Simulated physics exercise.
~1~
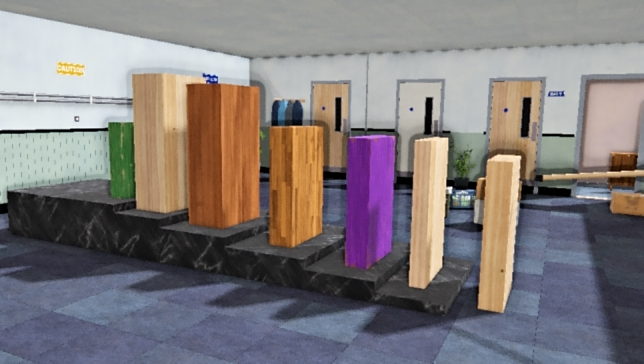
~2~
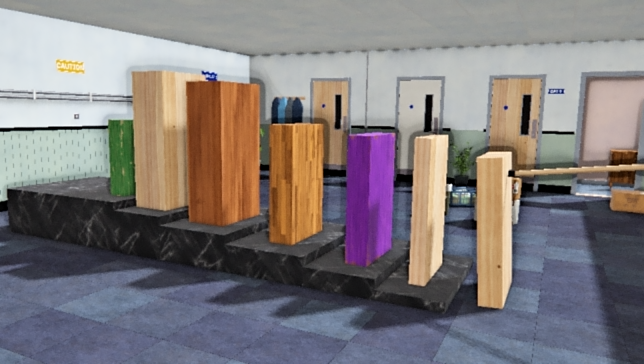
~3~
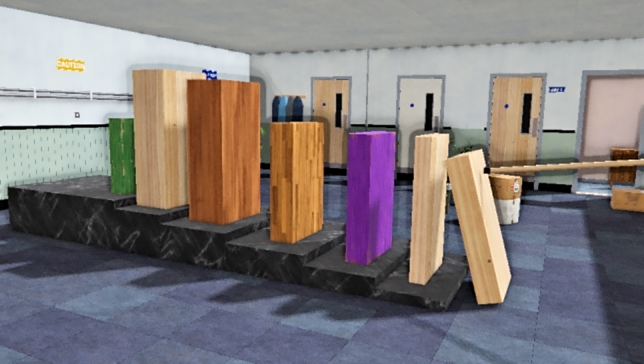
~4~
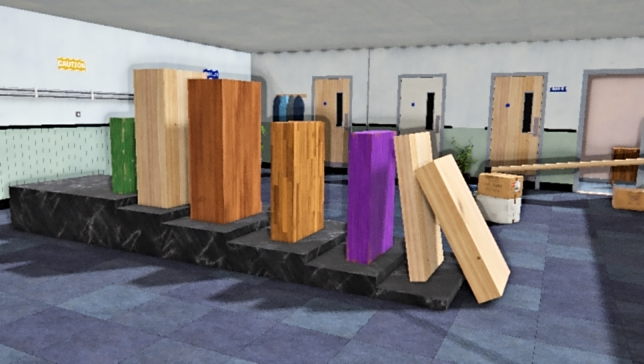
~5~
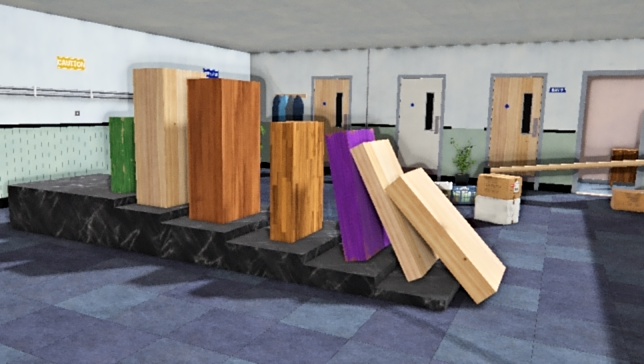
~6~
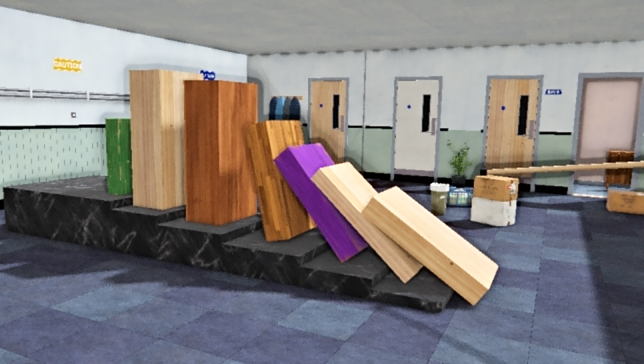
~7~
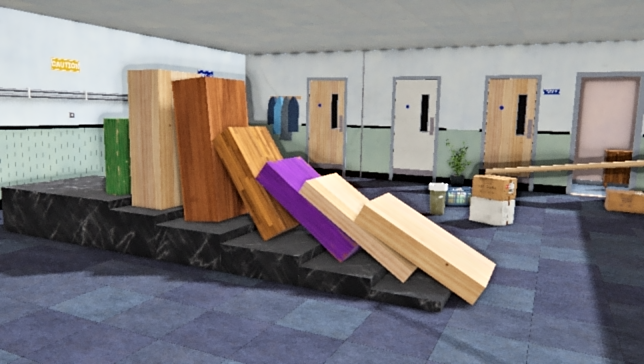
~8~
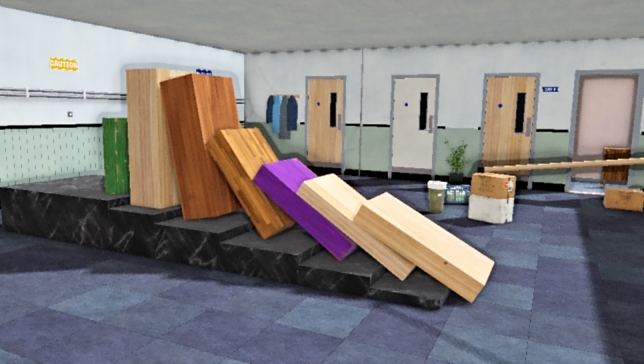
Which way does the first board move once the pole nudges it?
The first board moves to the left, tipping over against the next board.
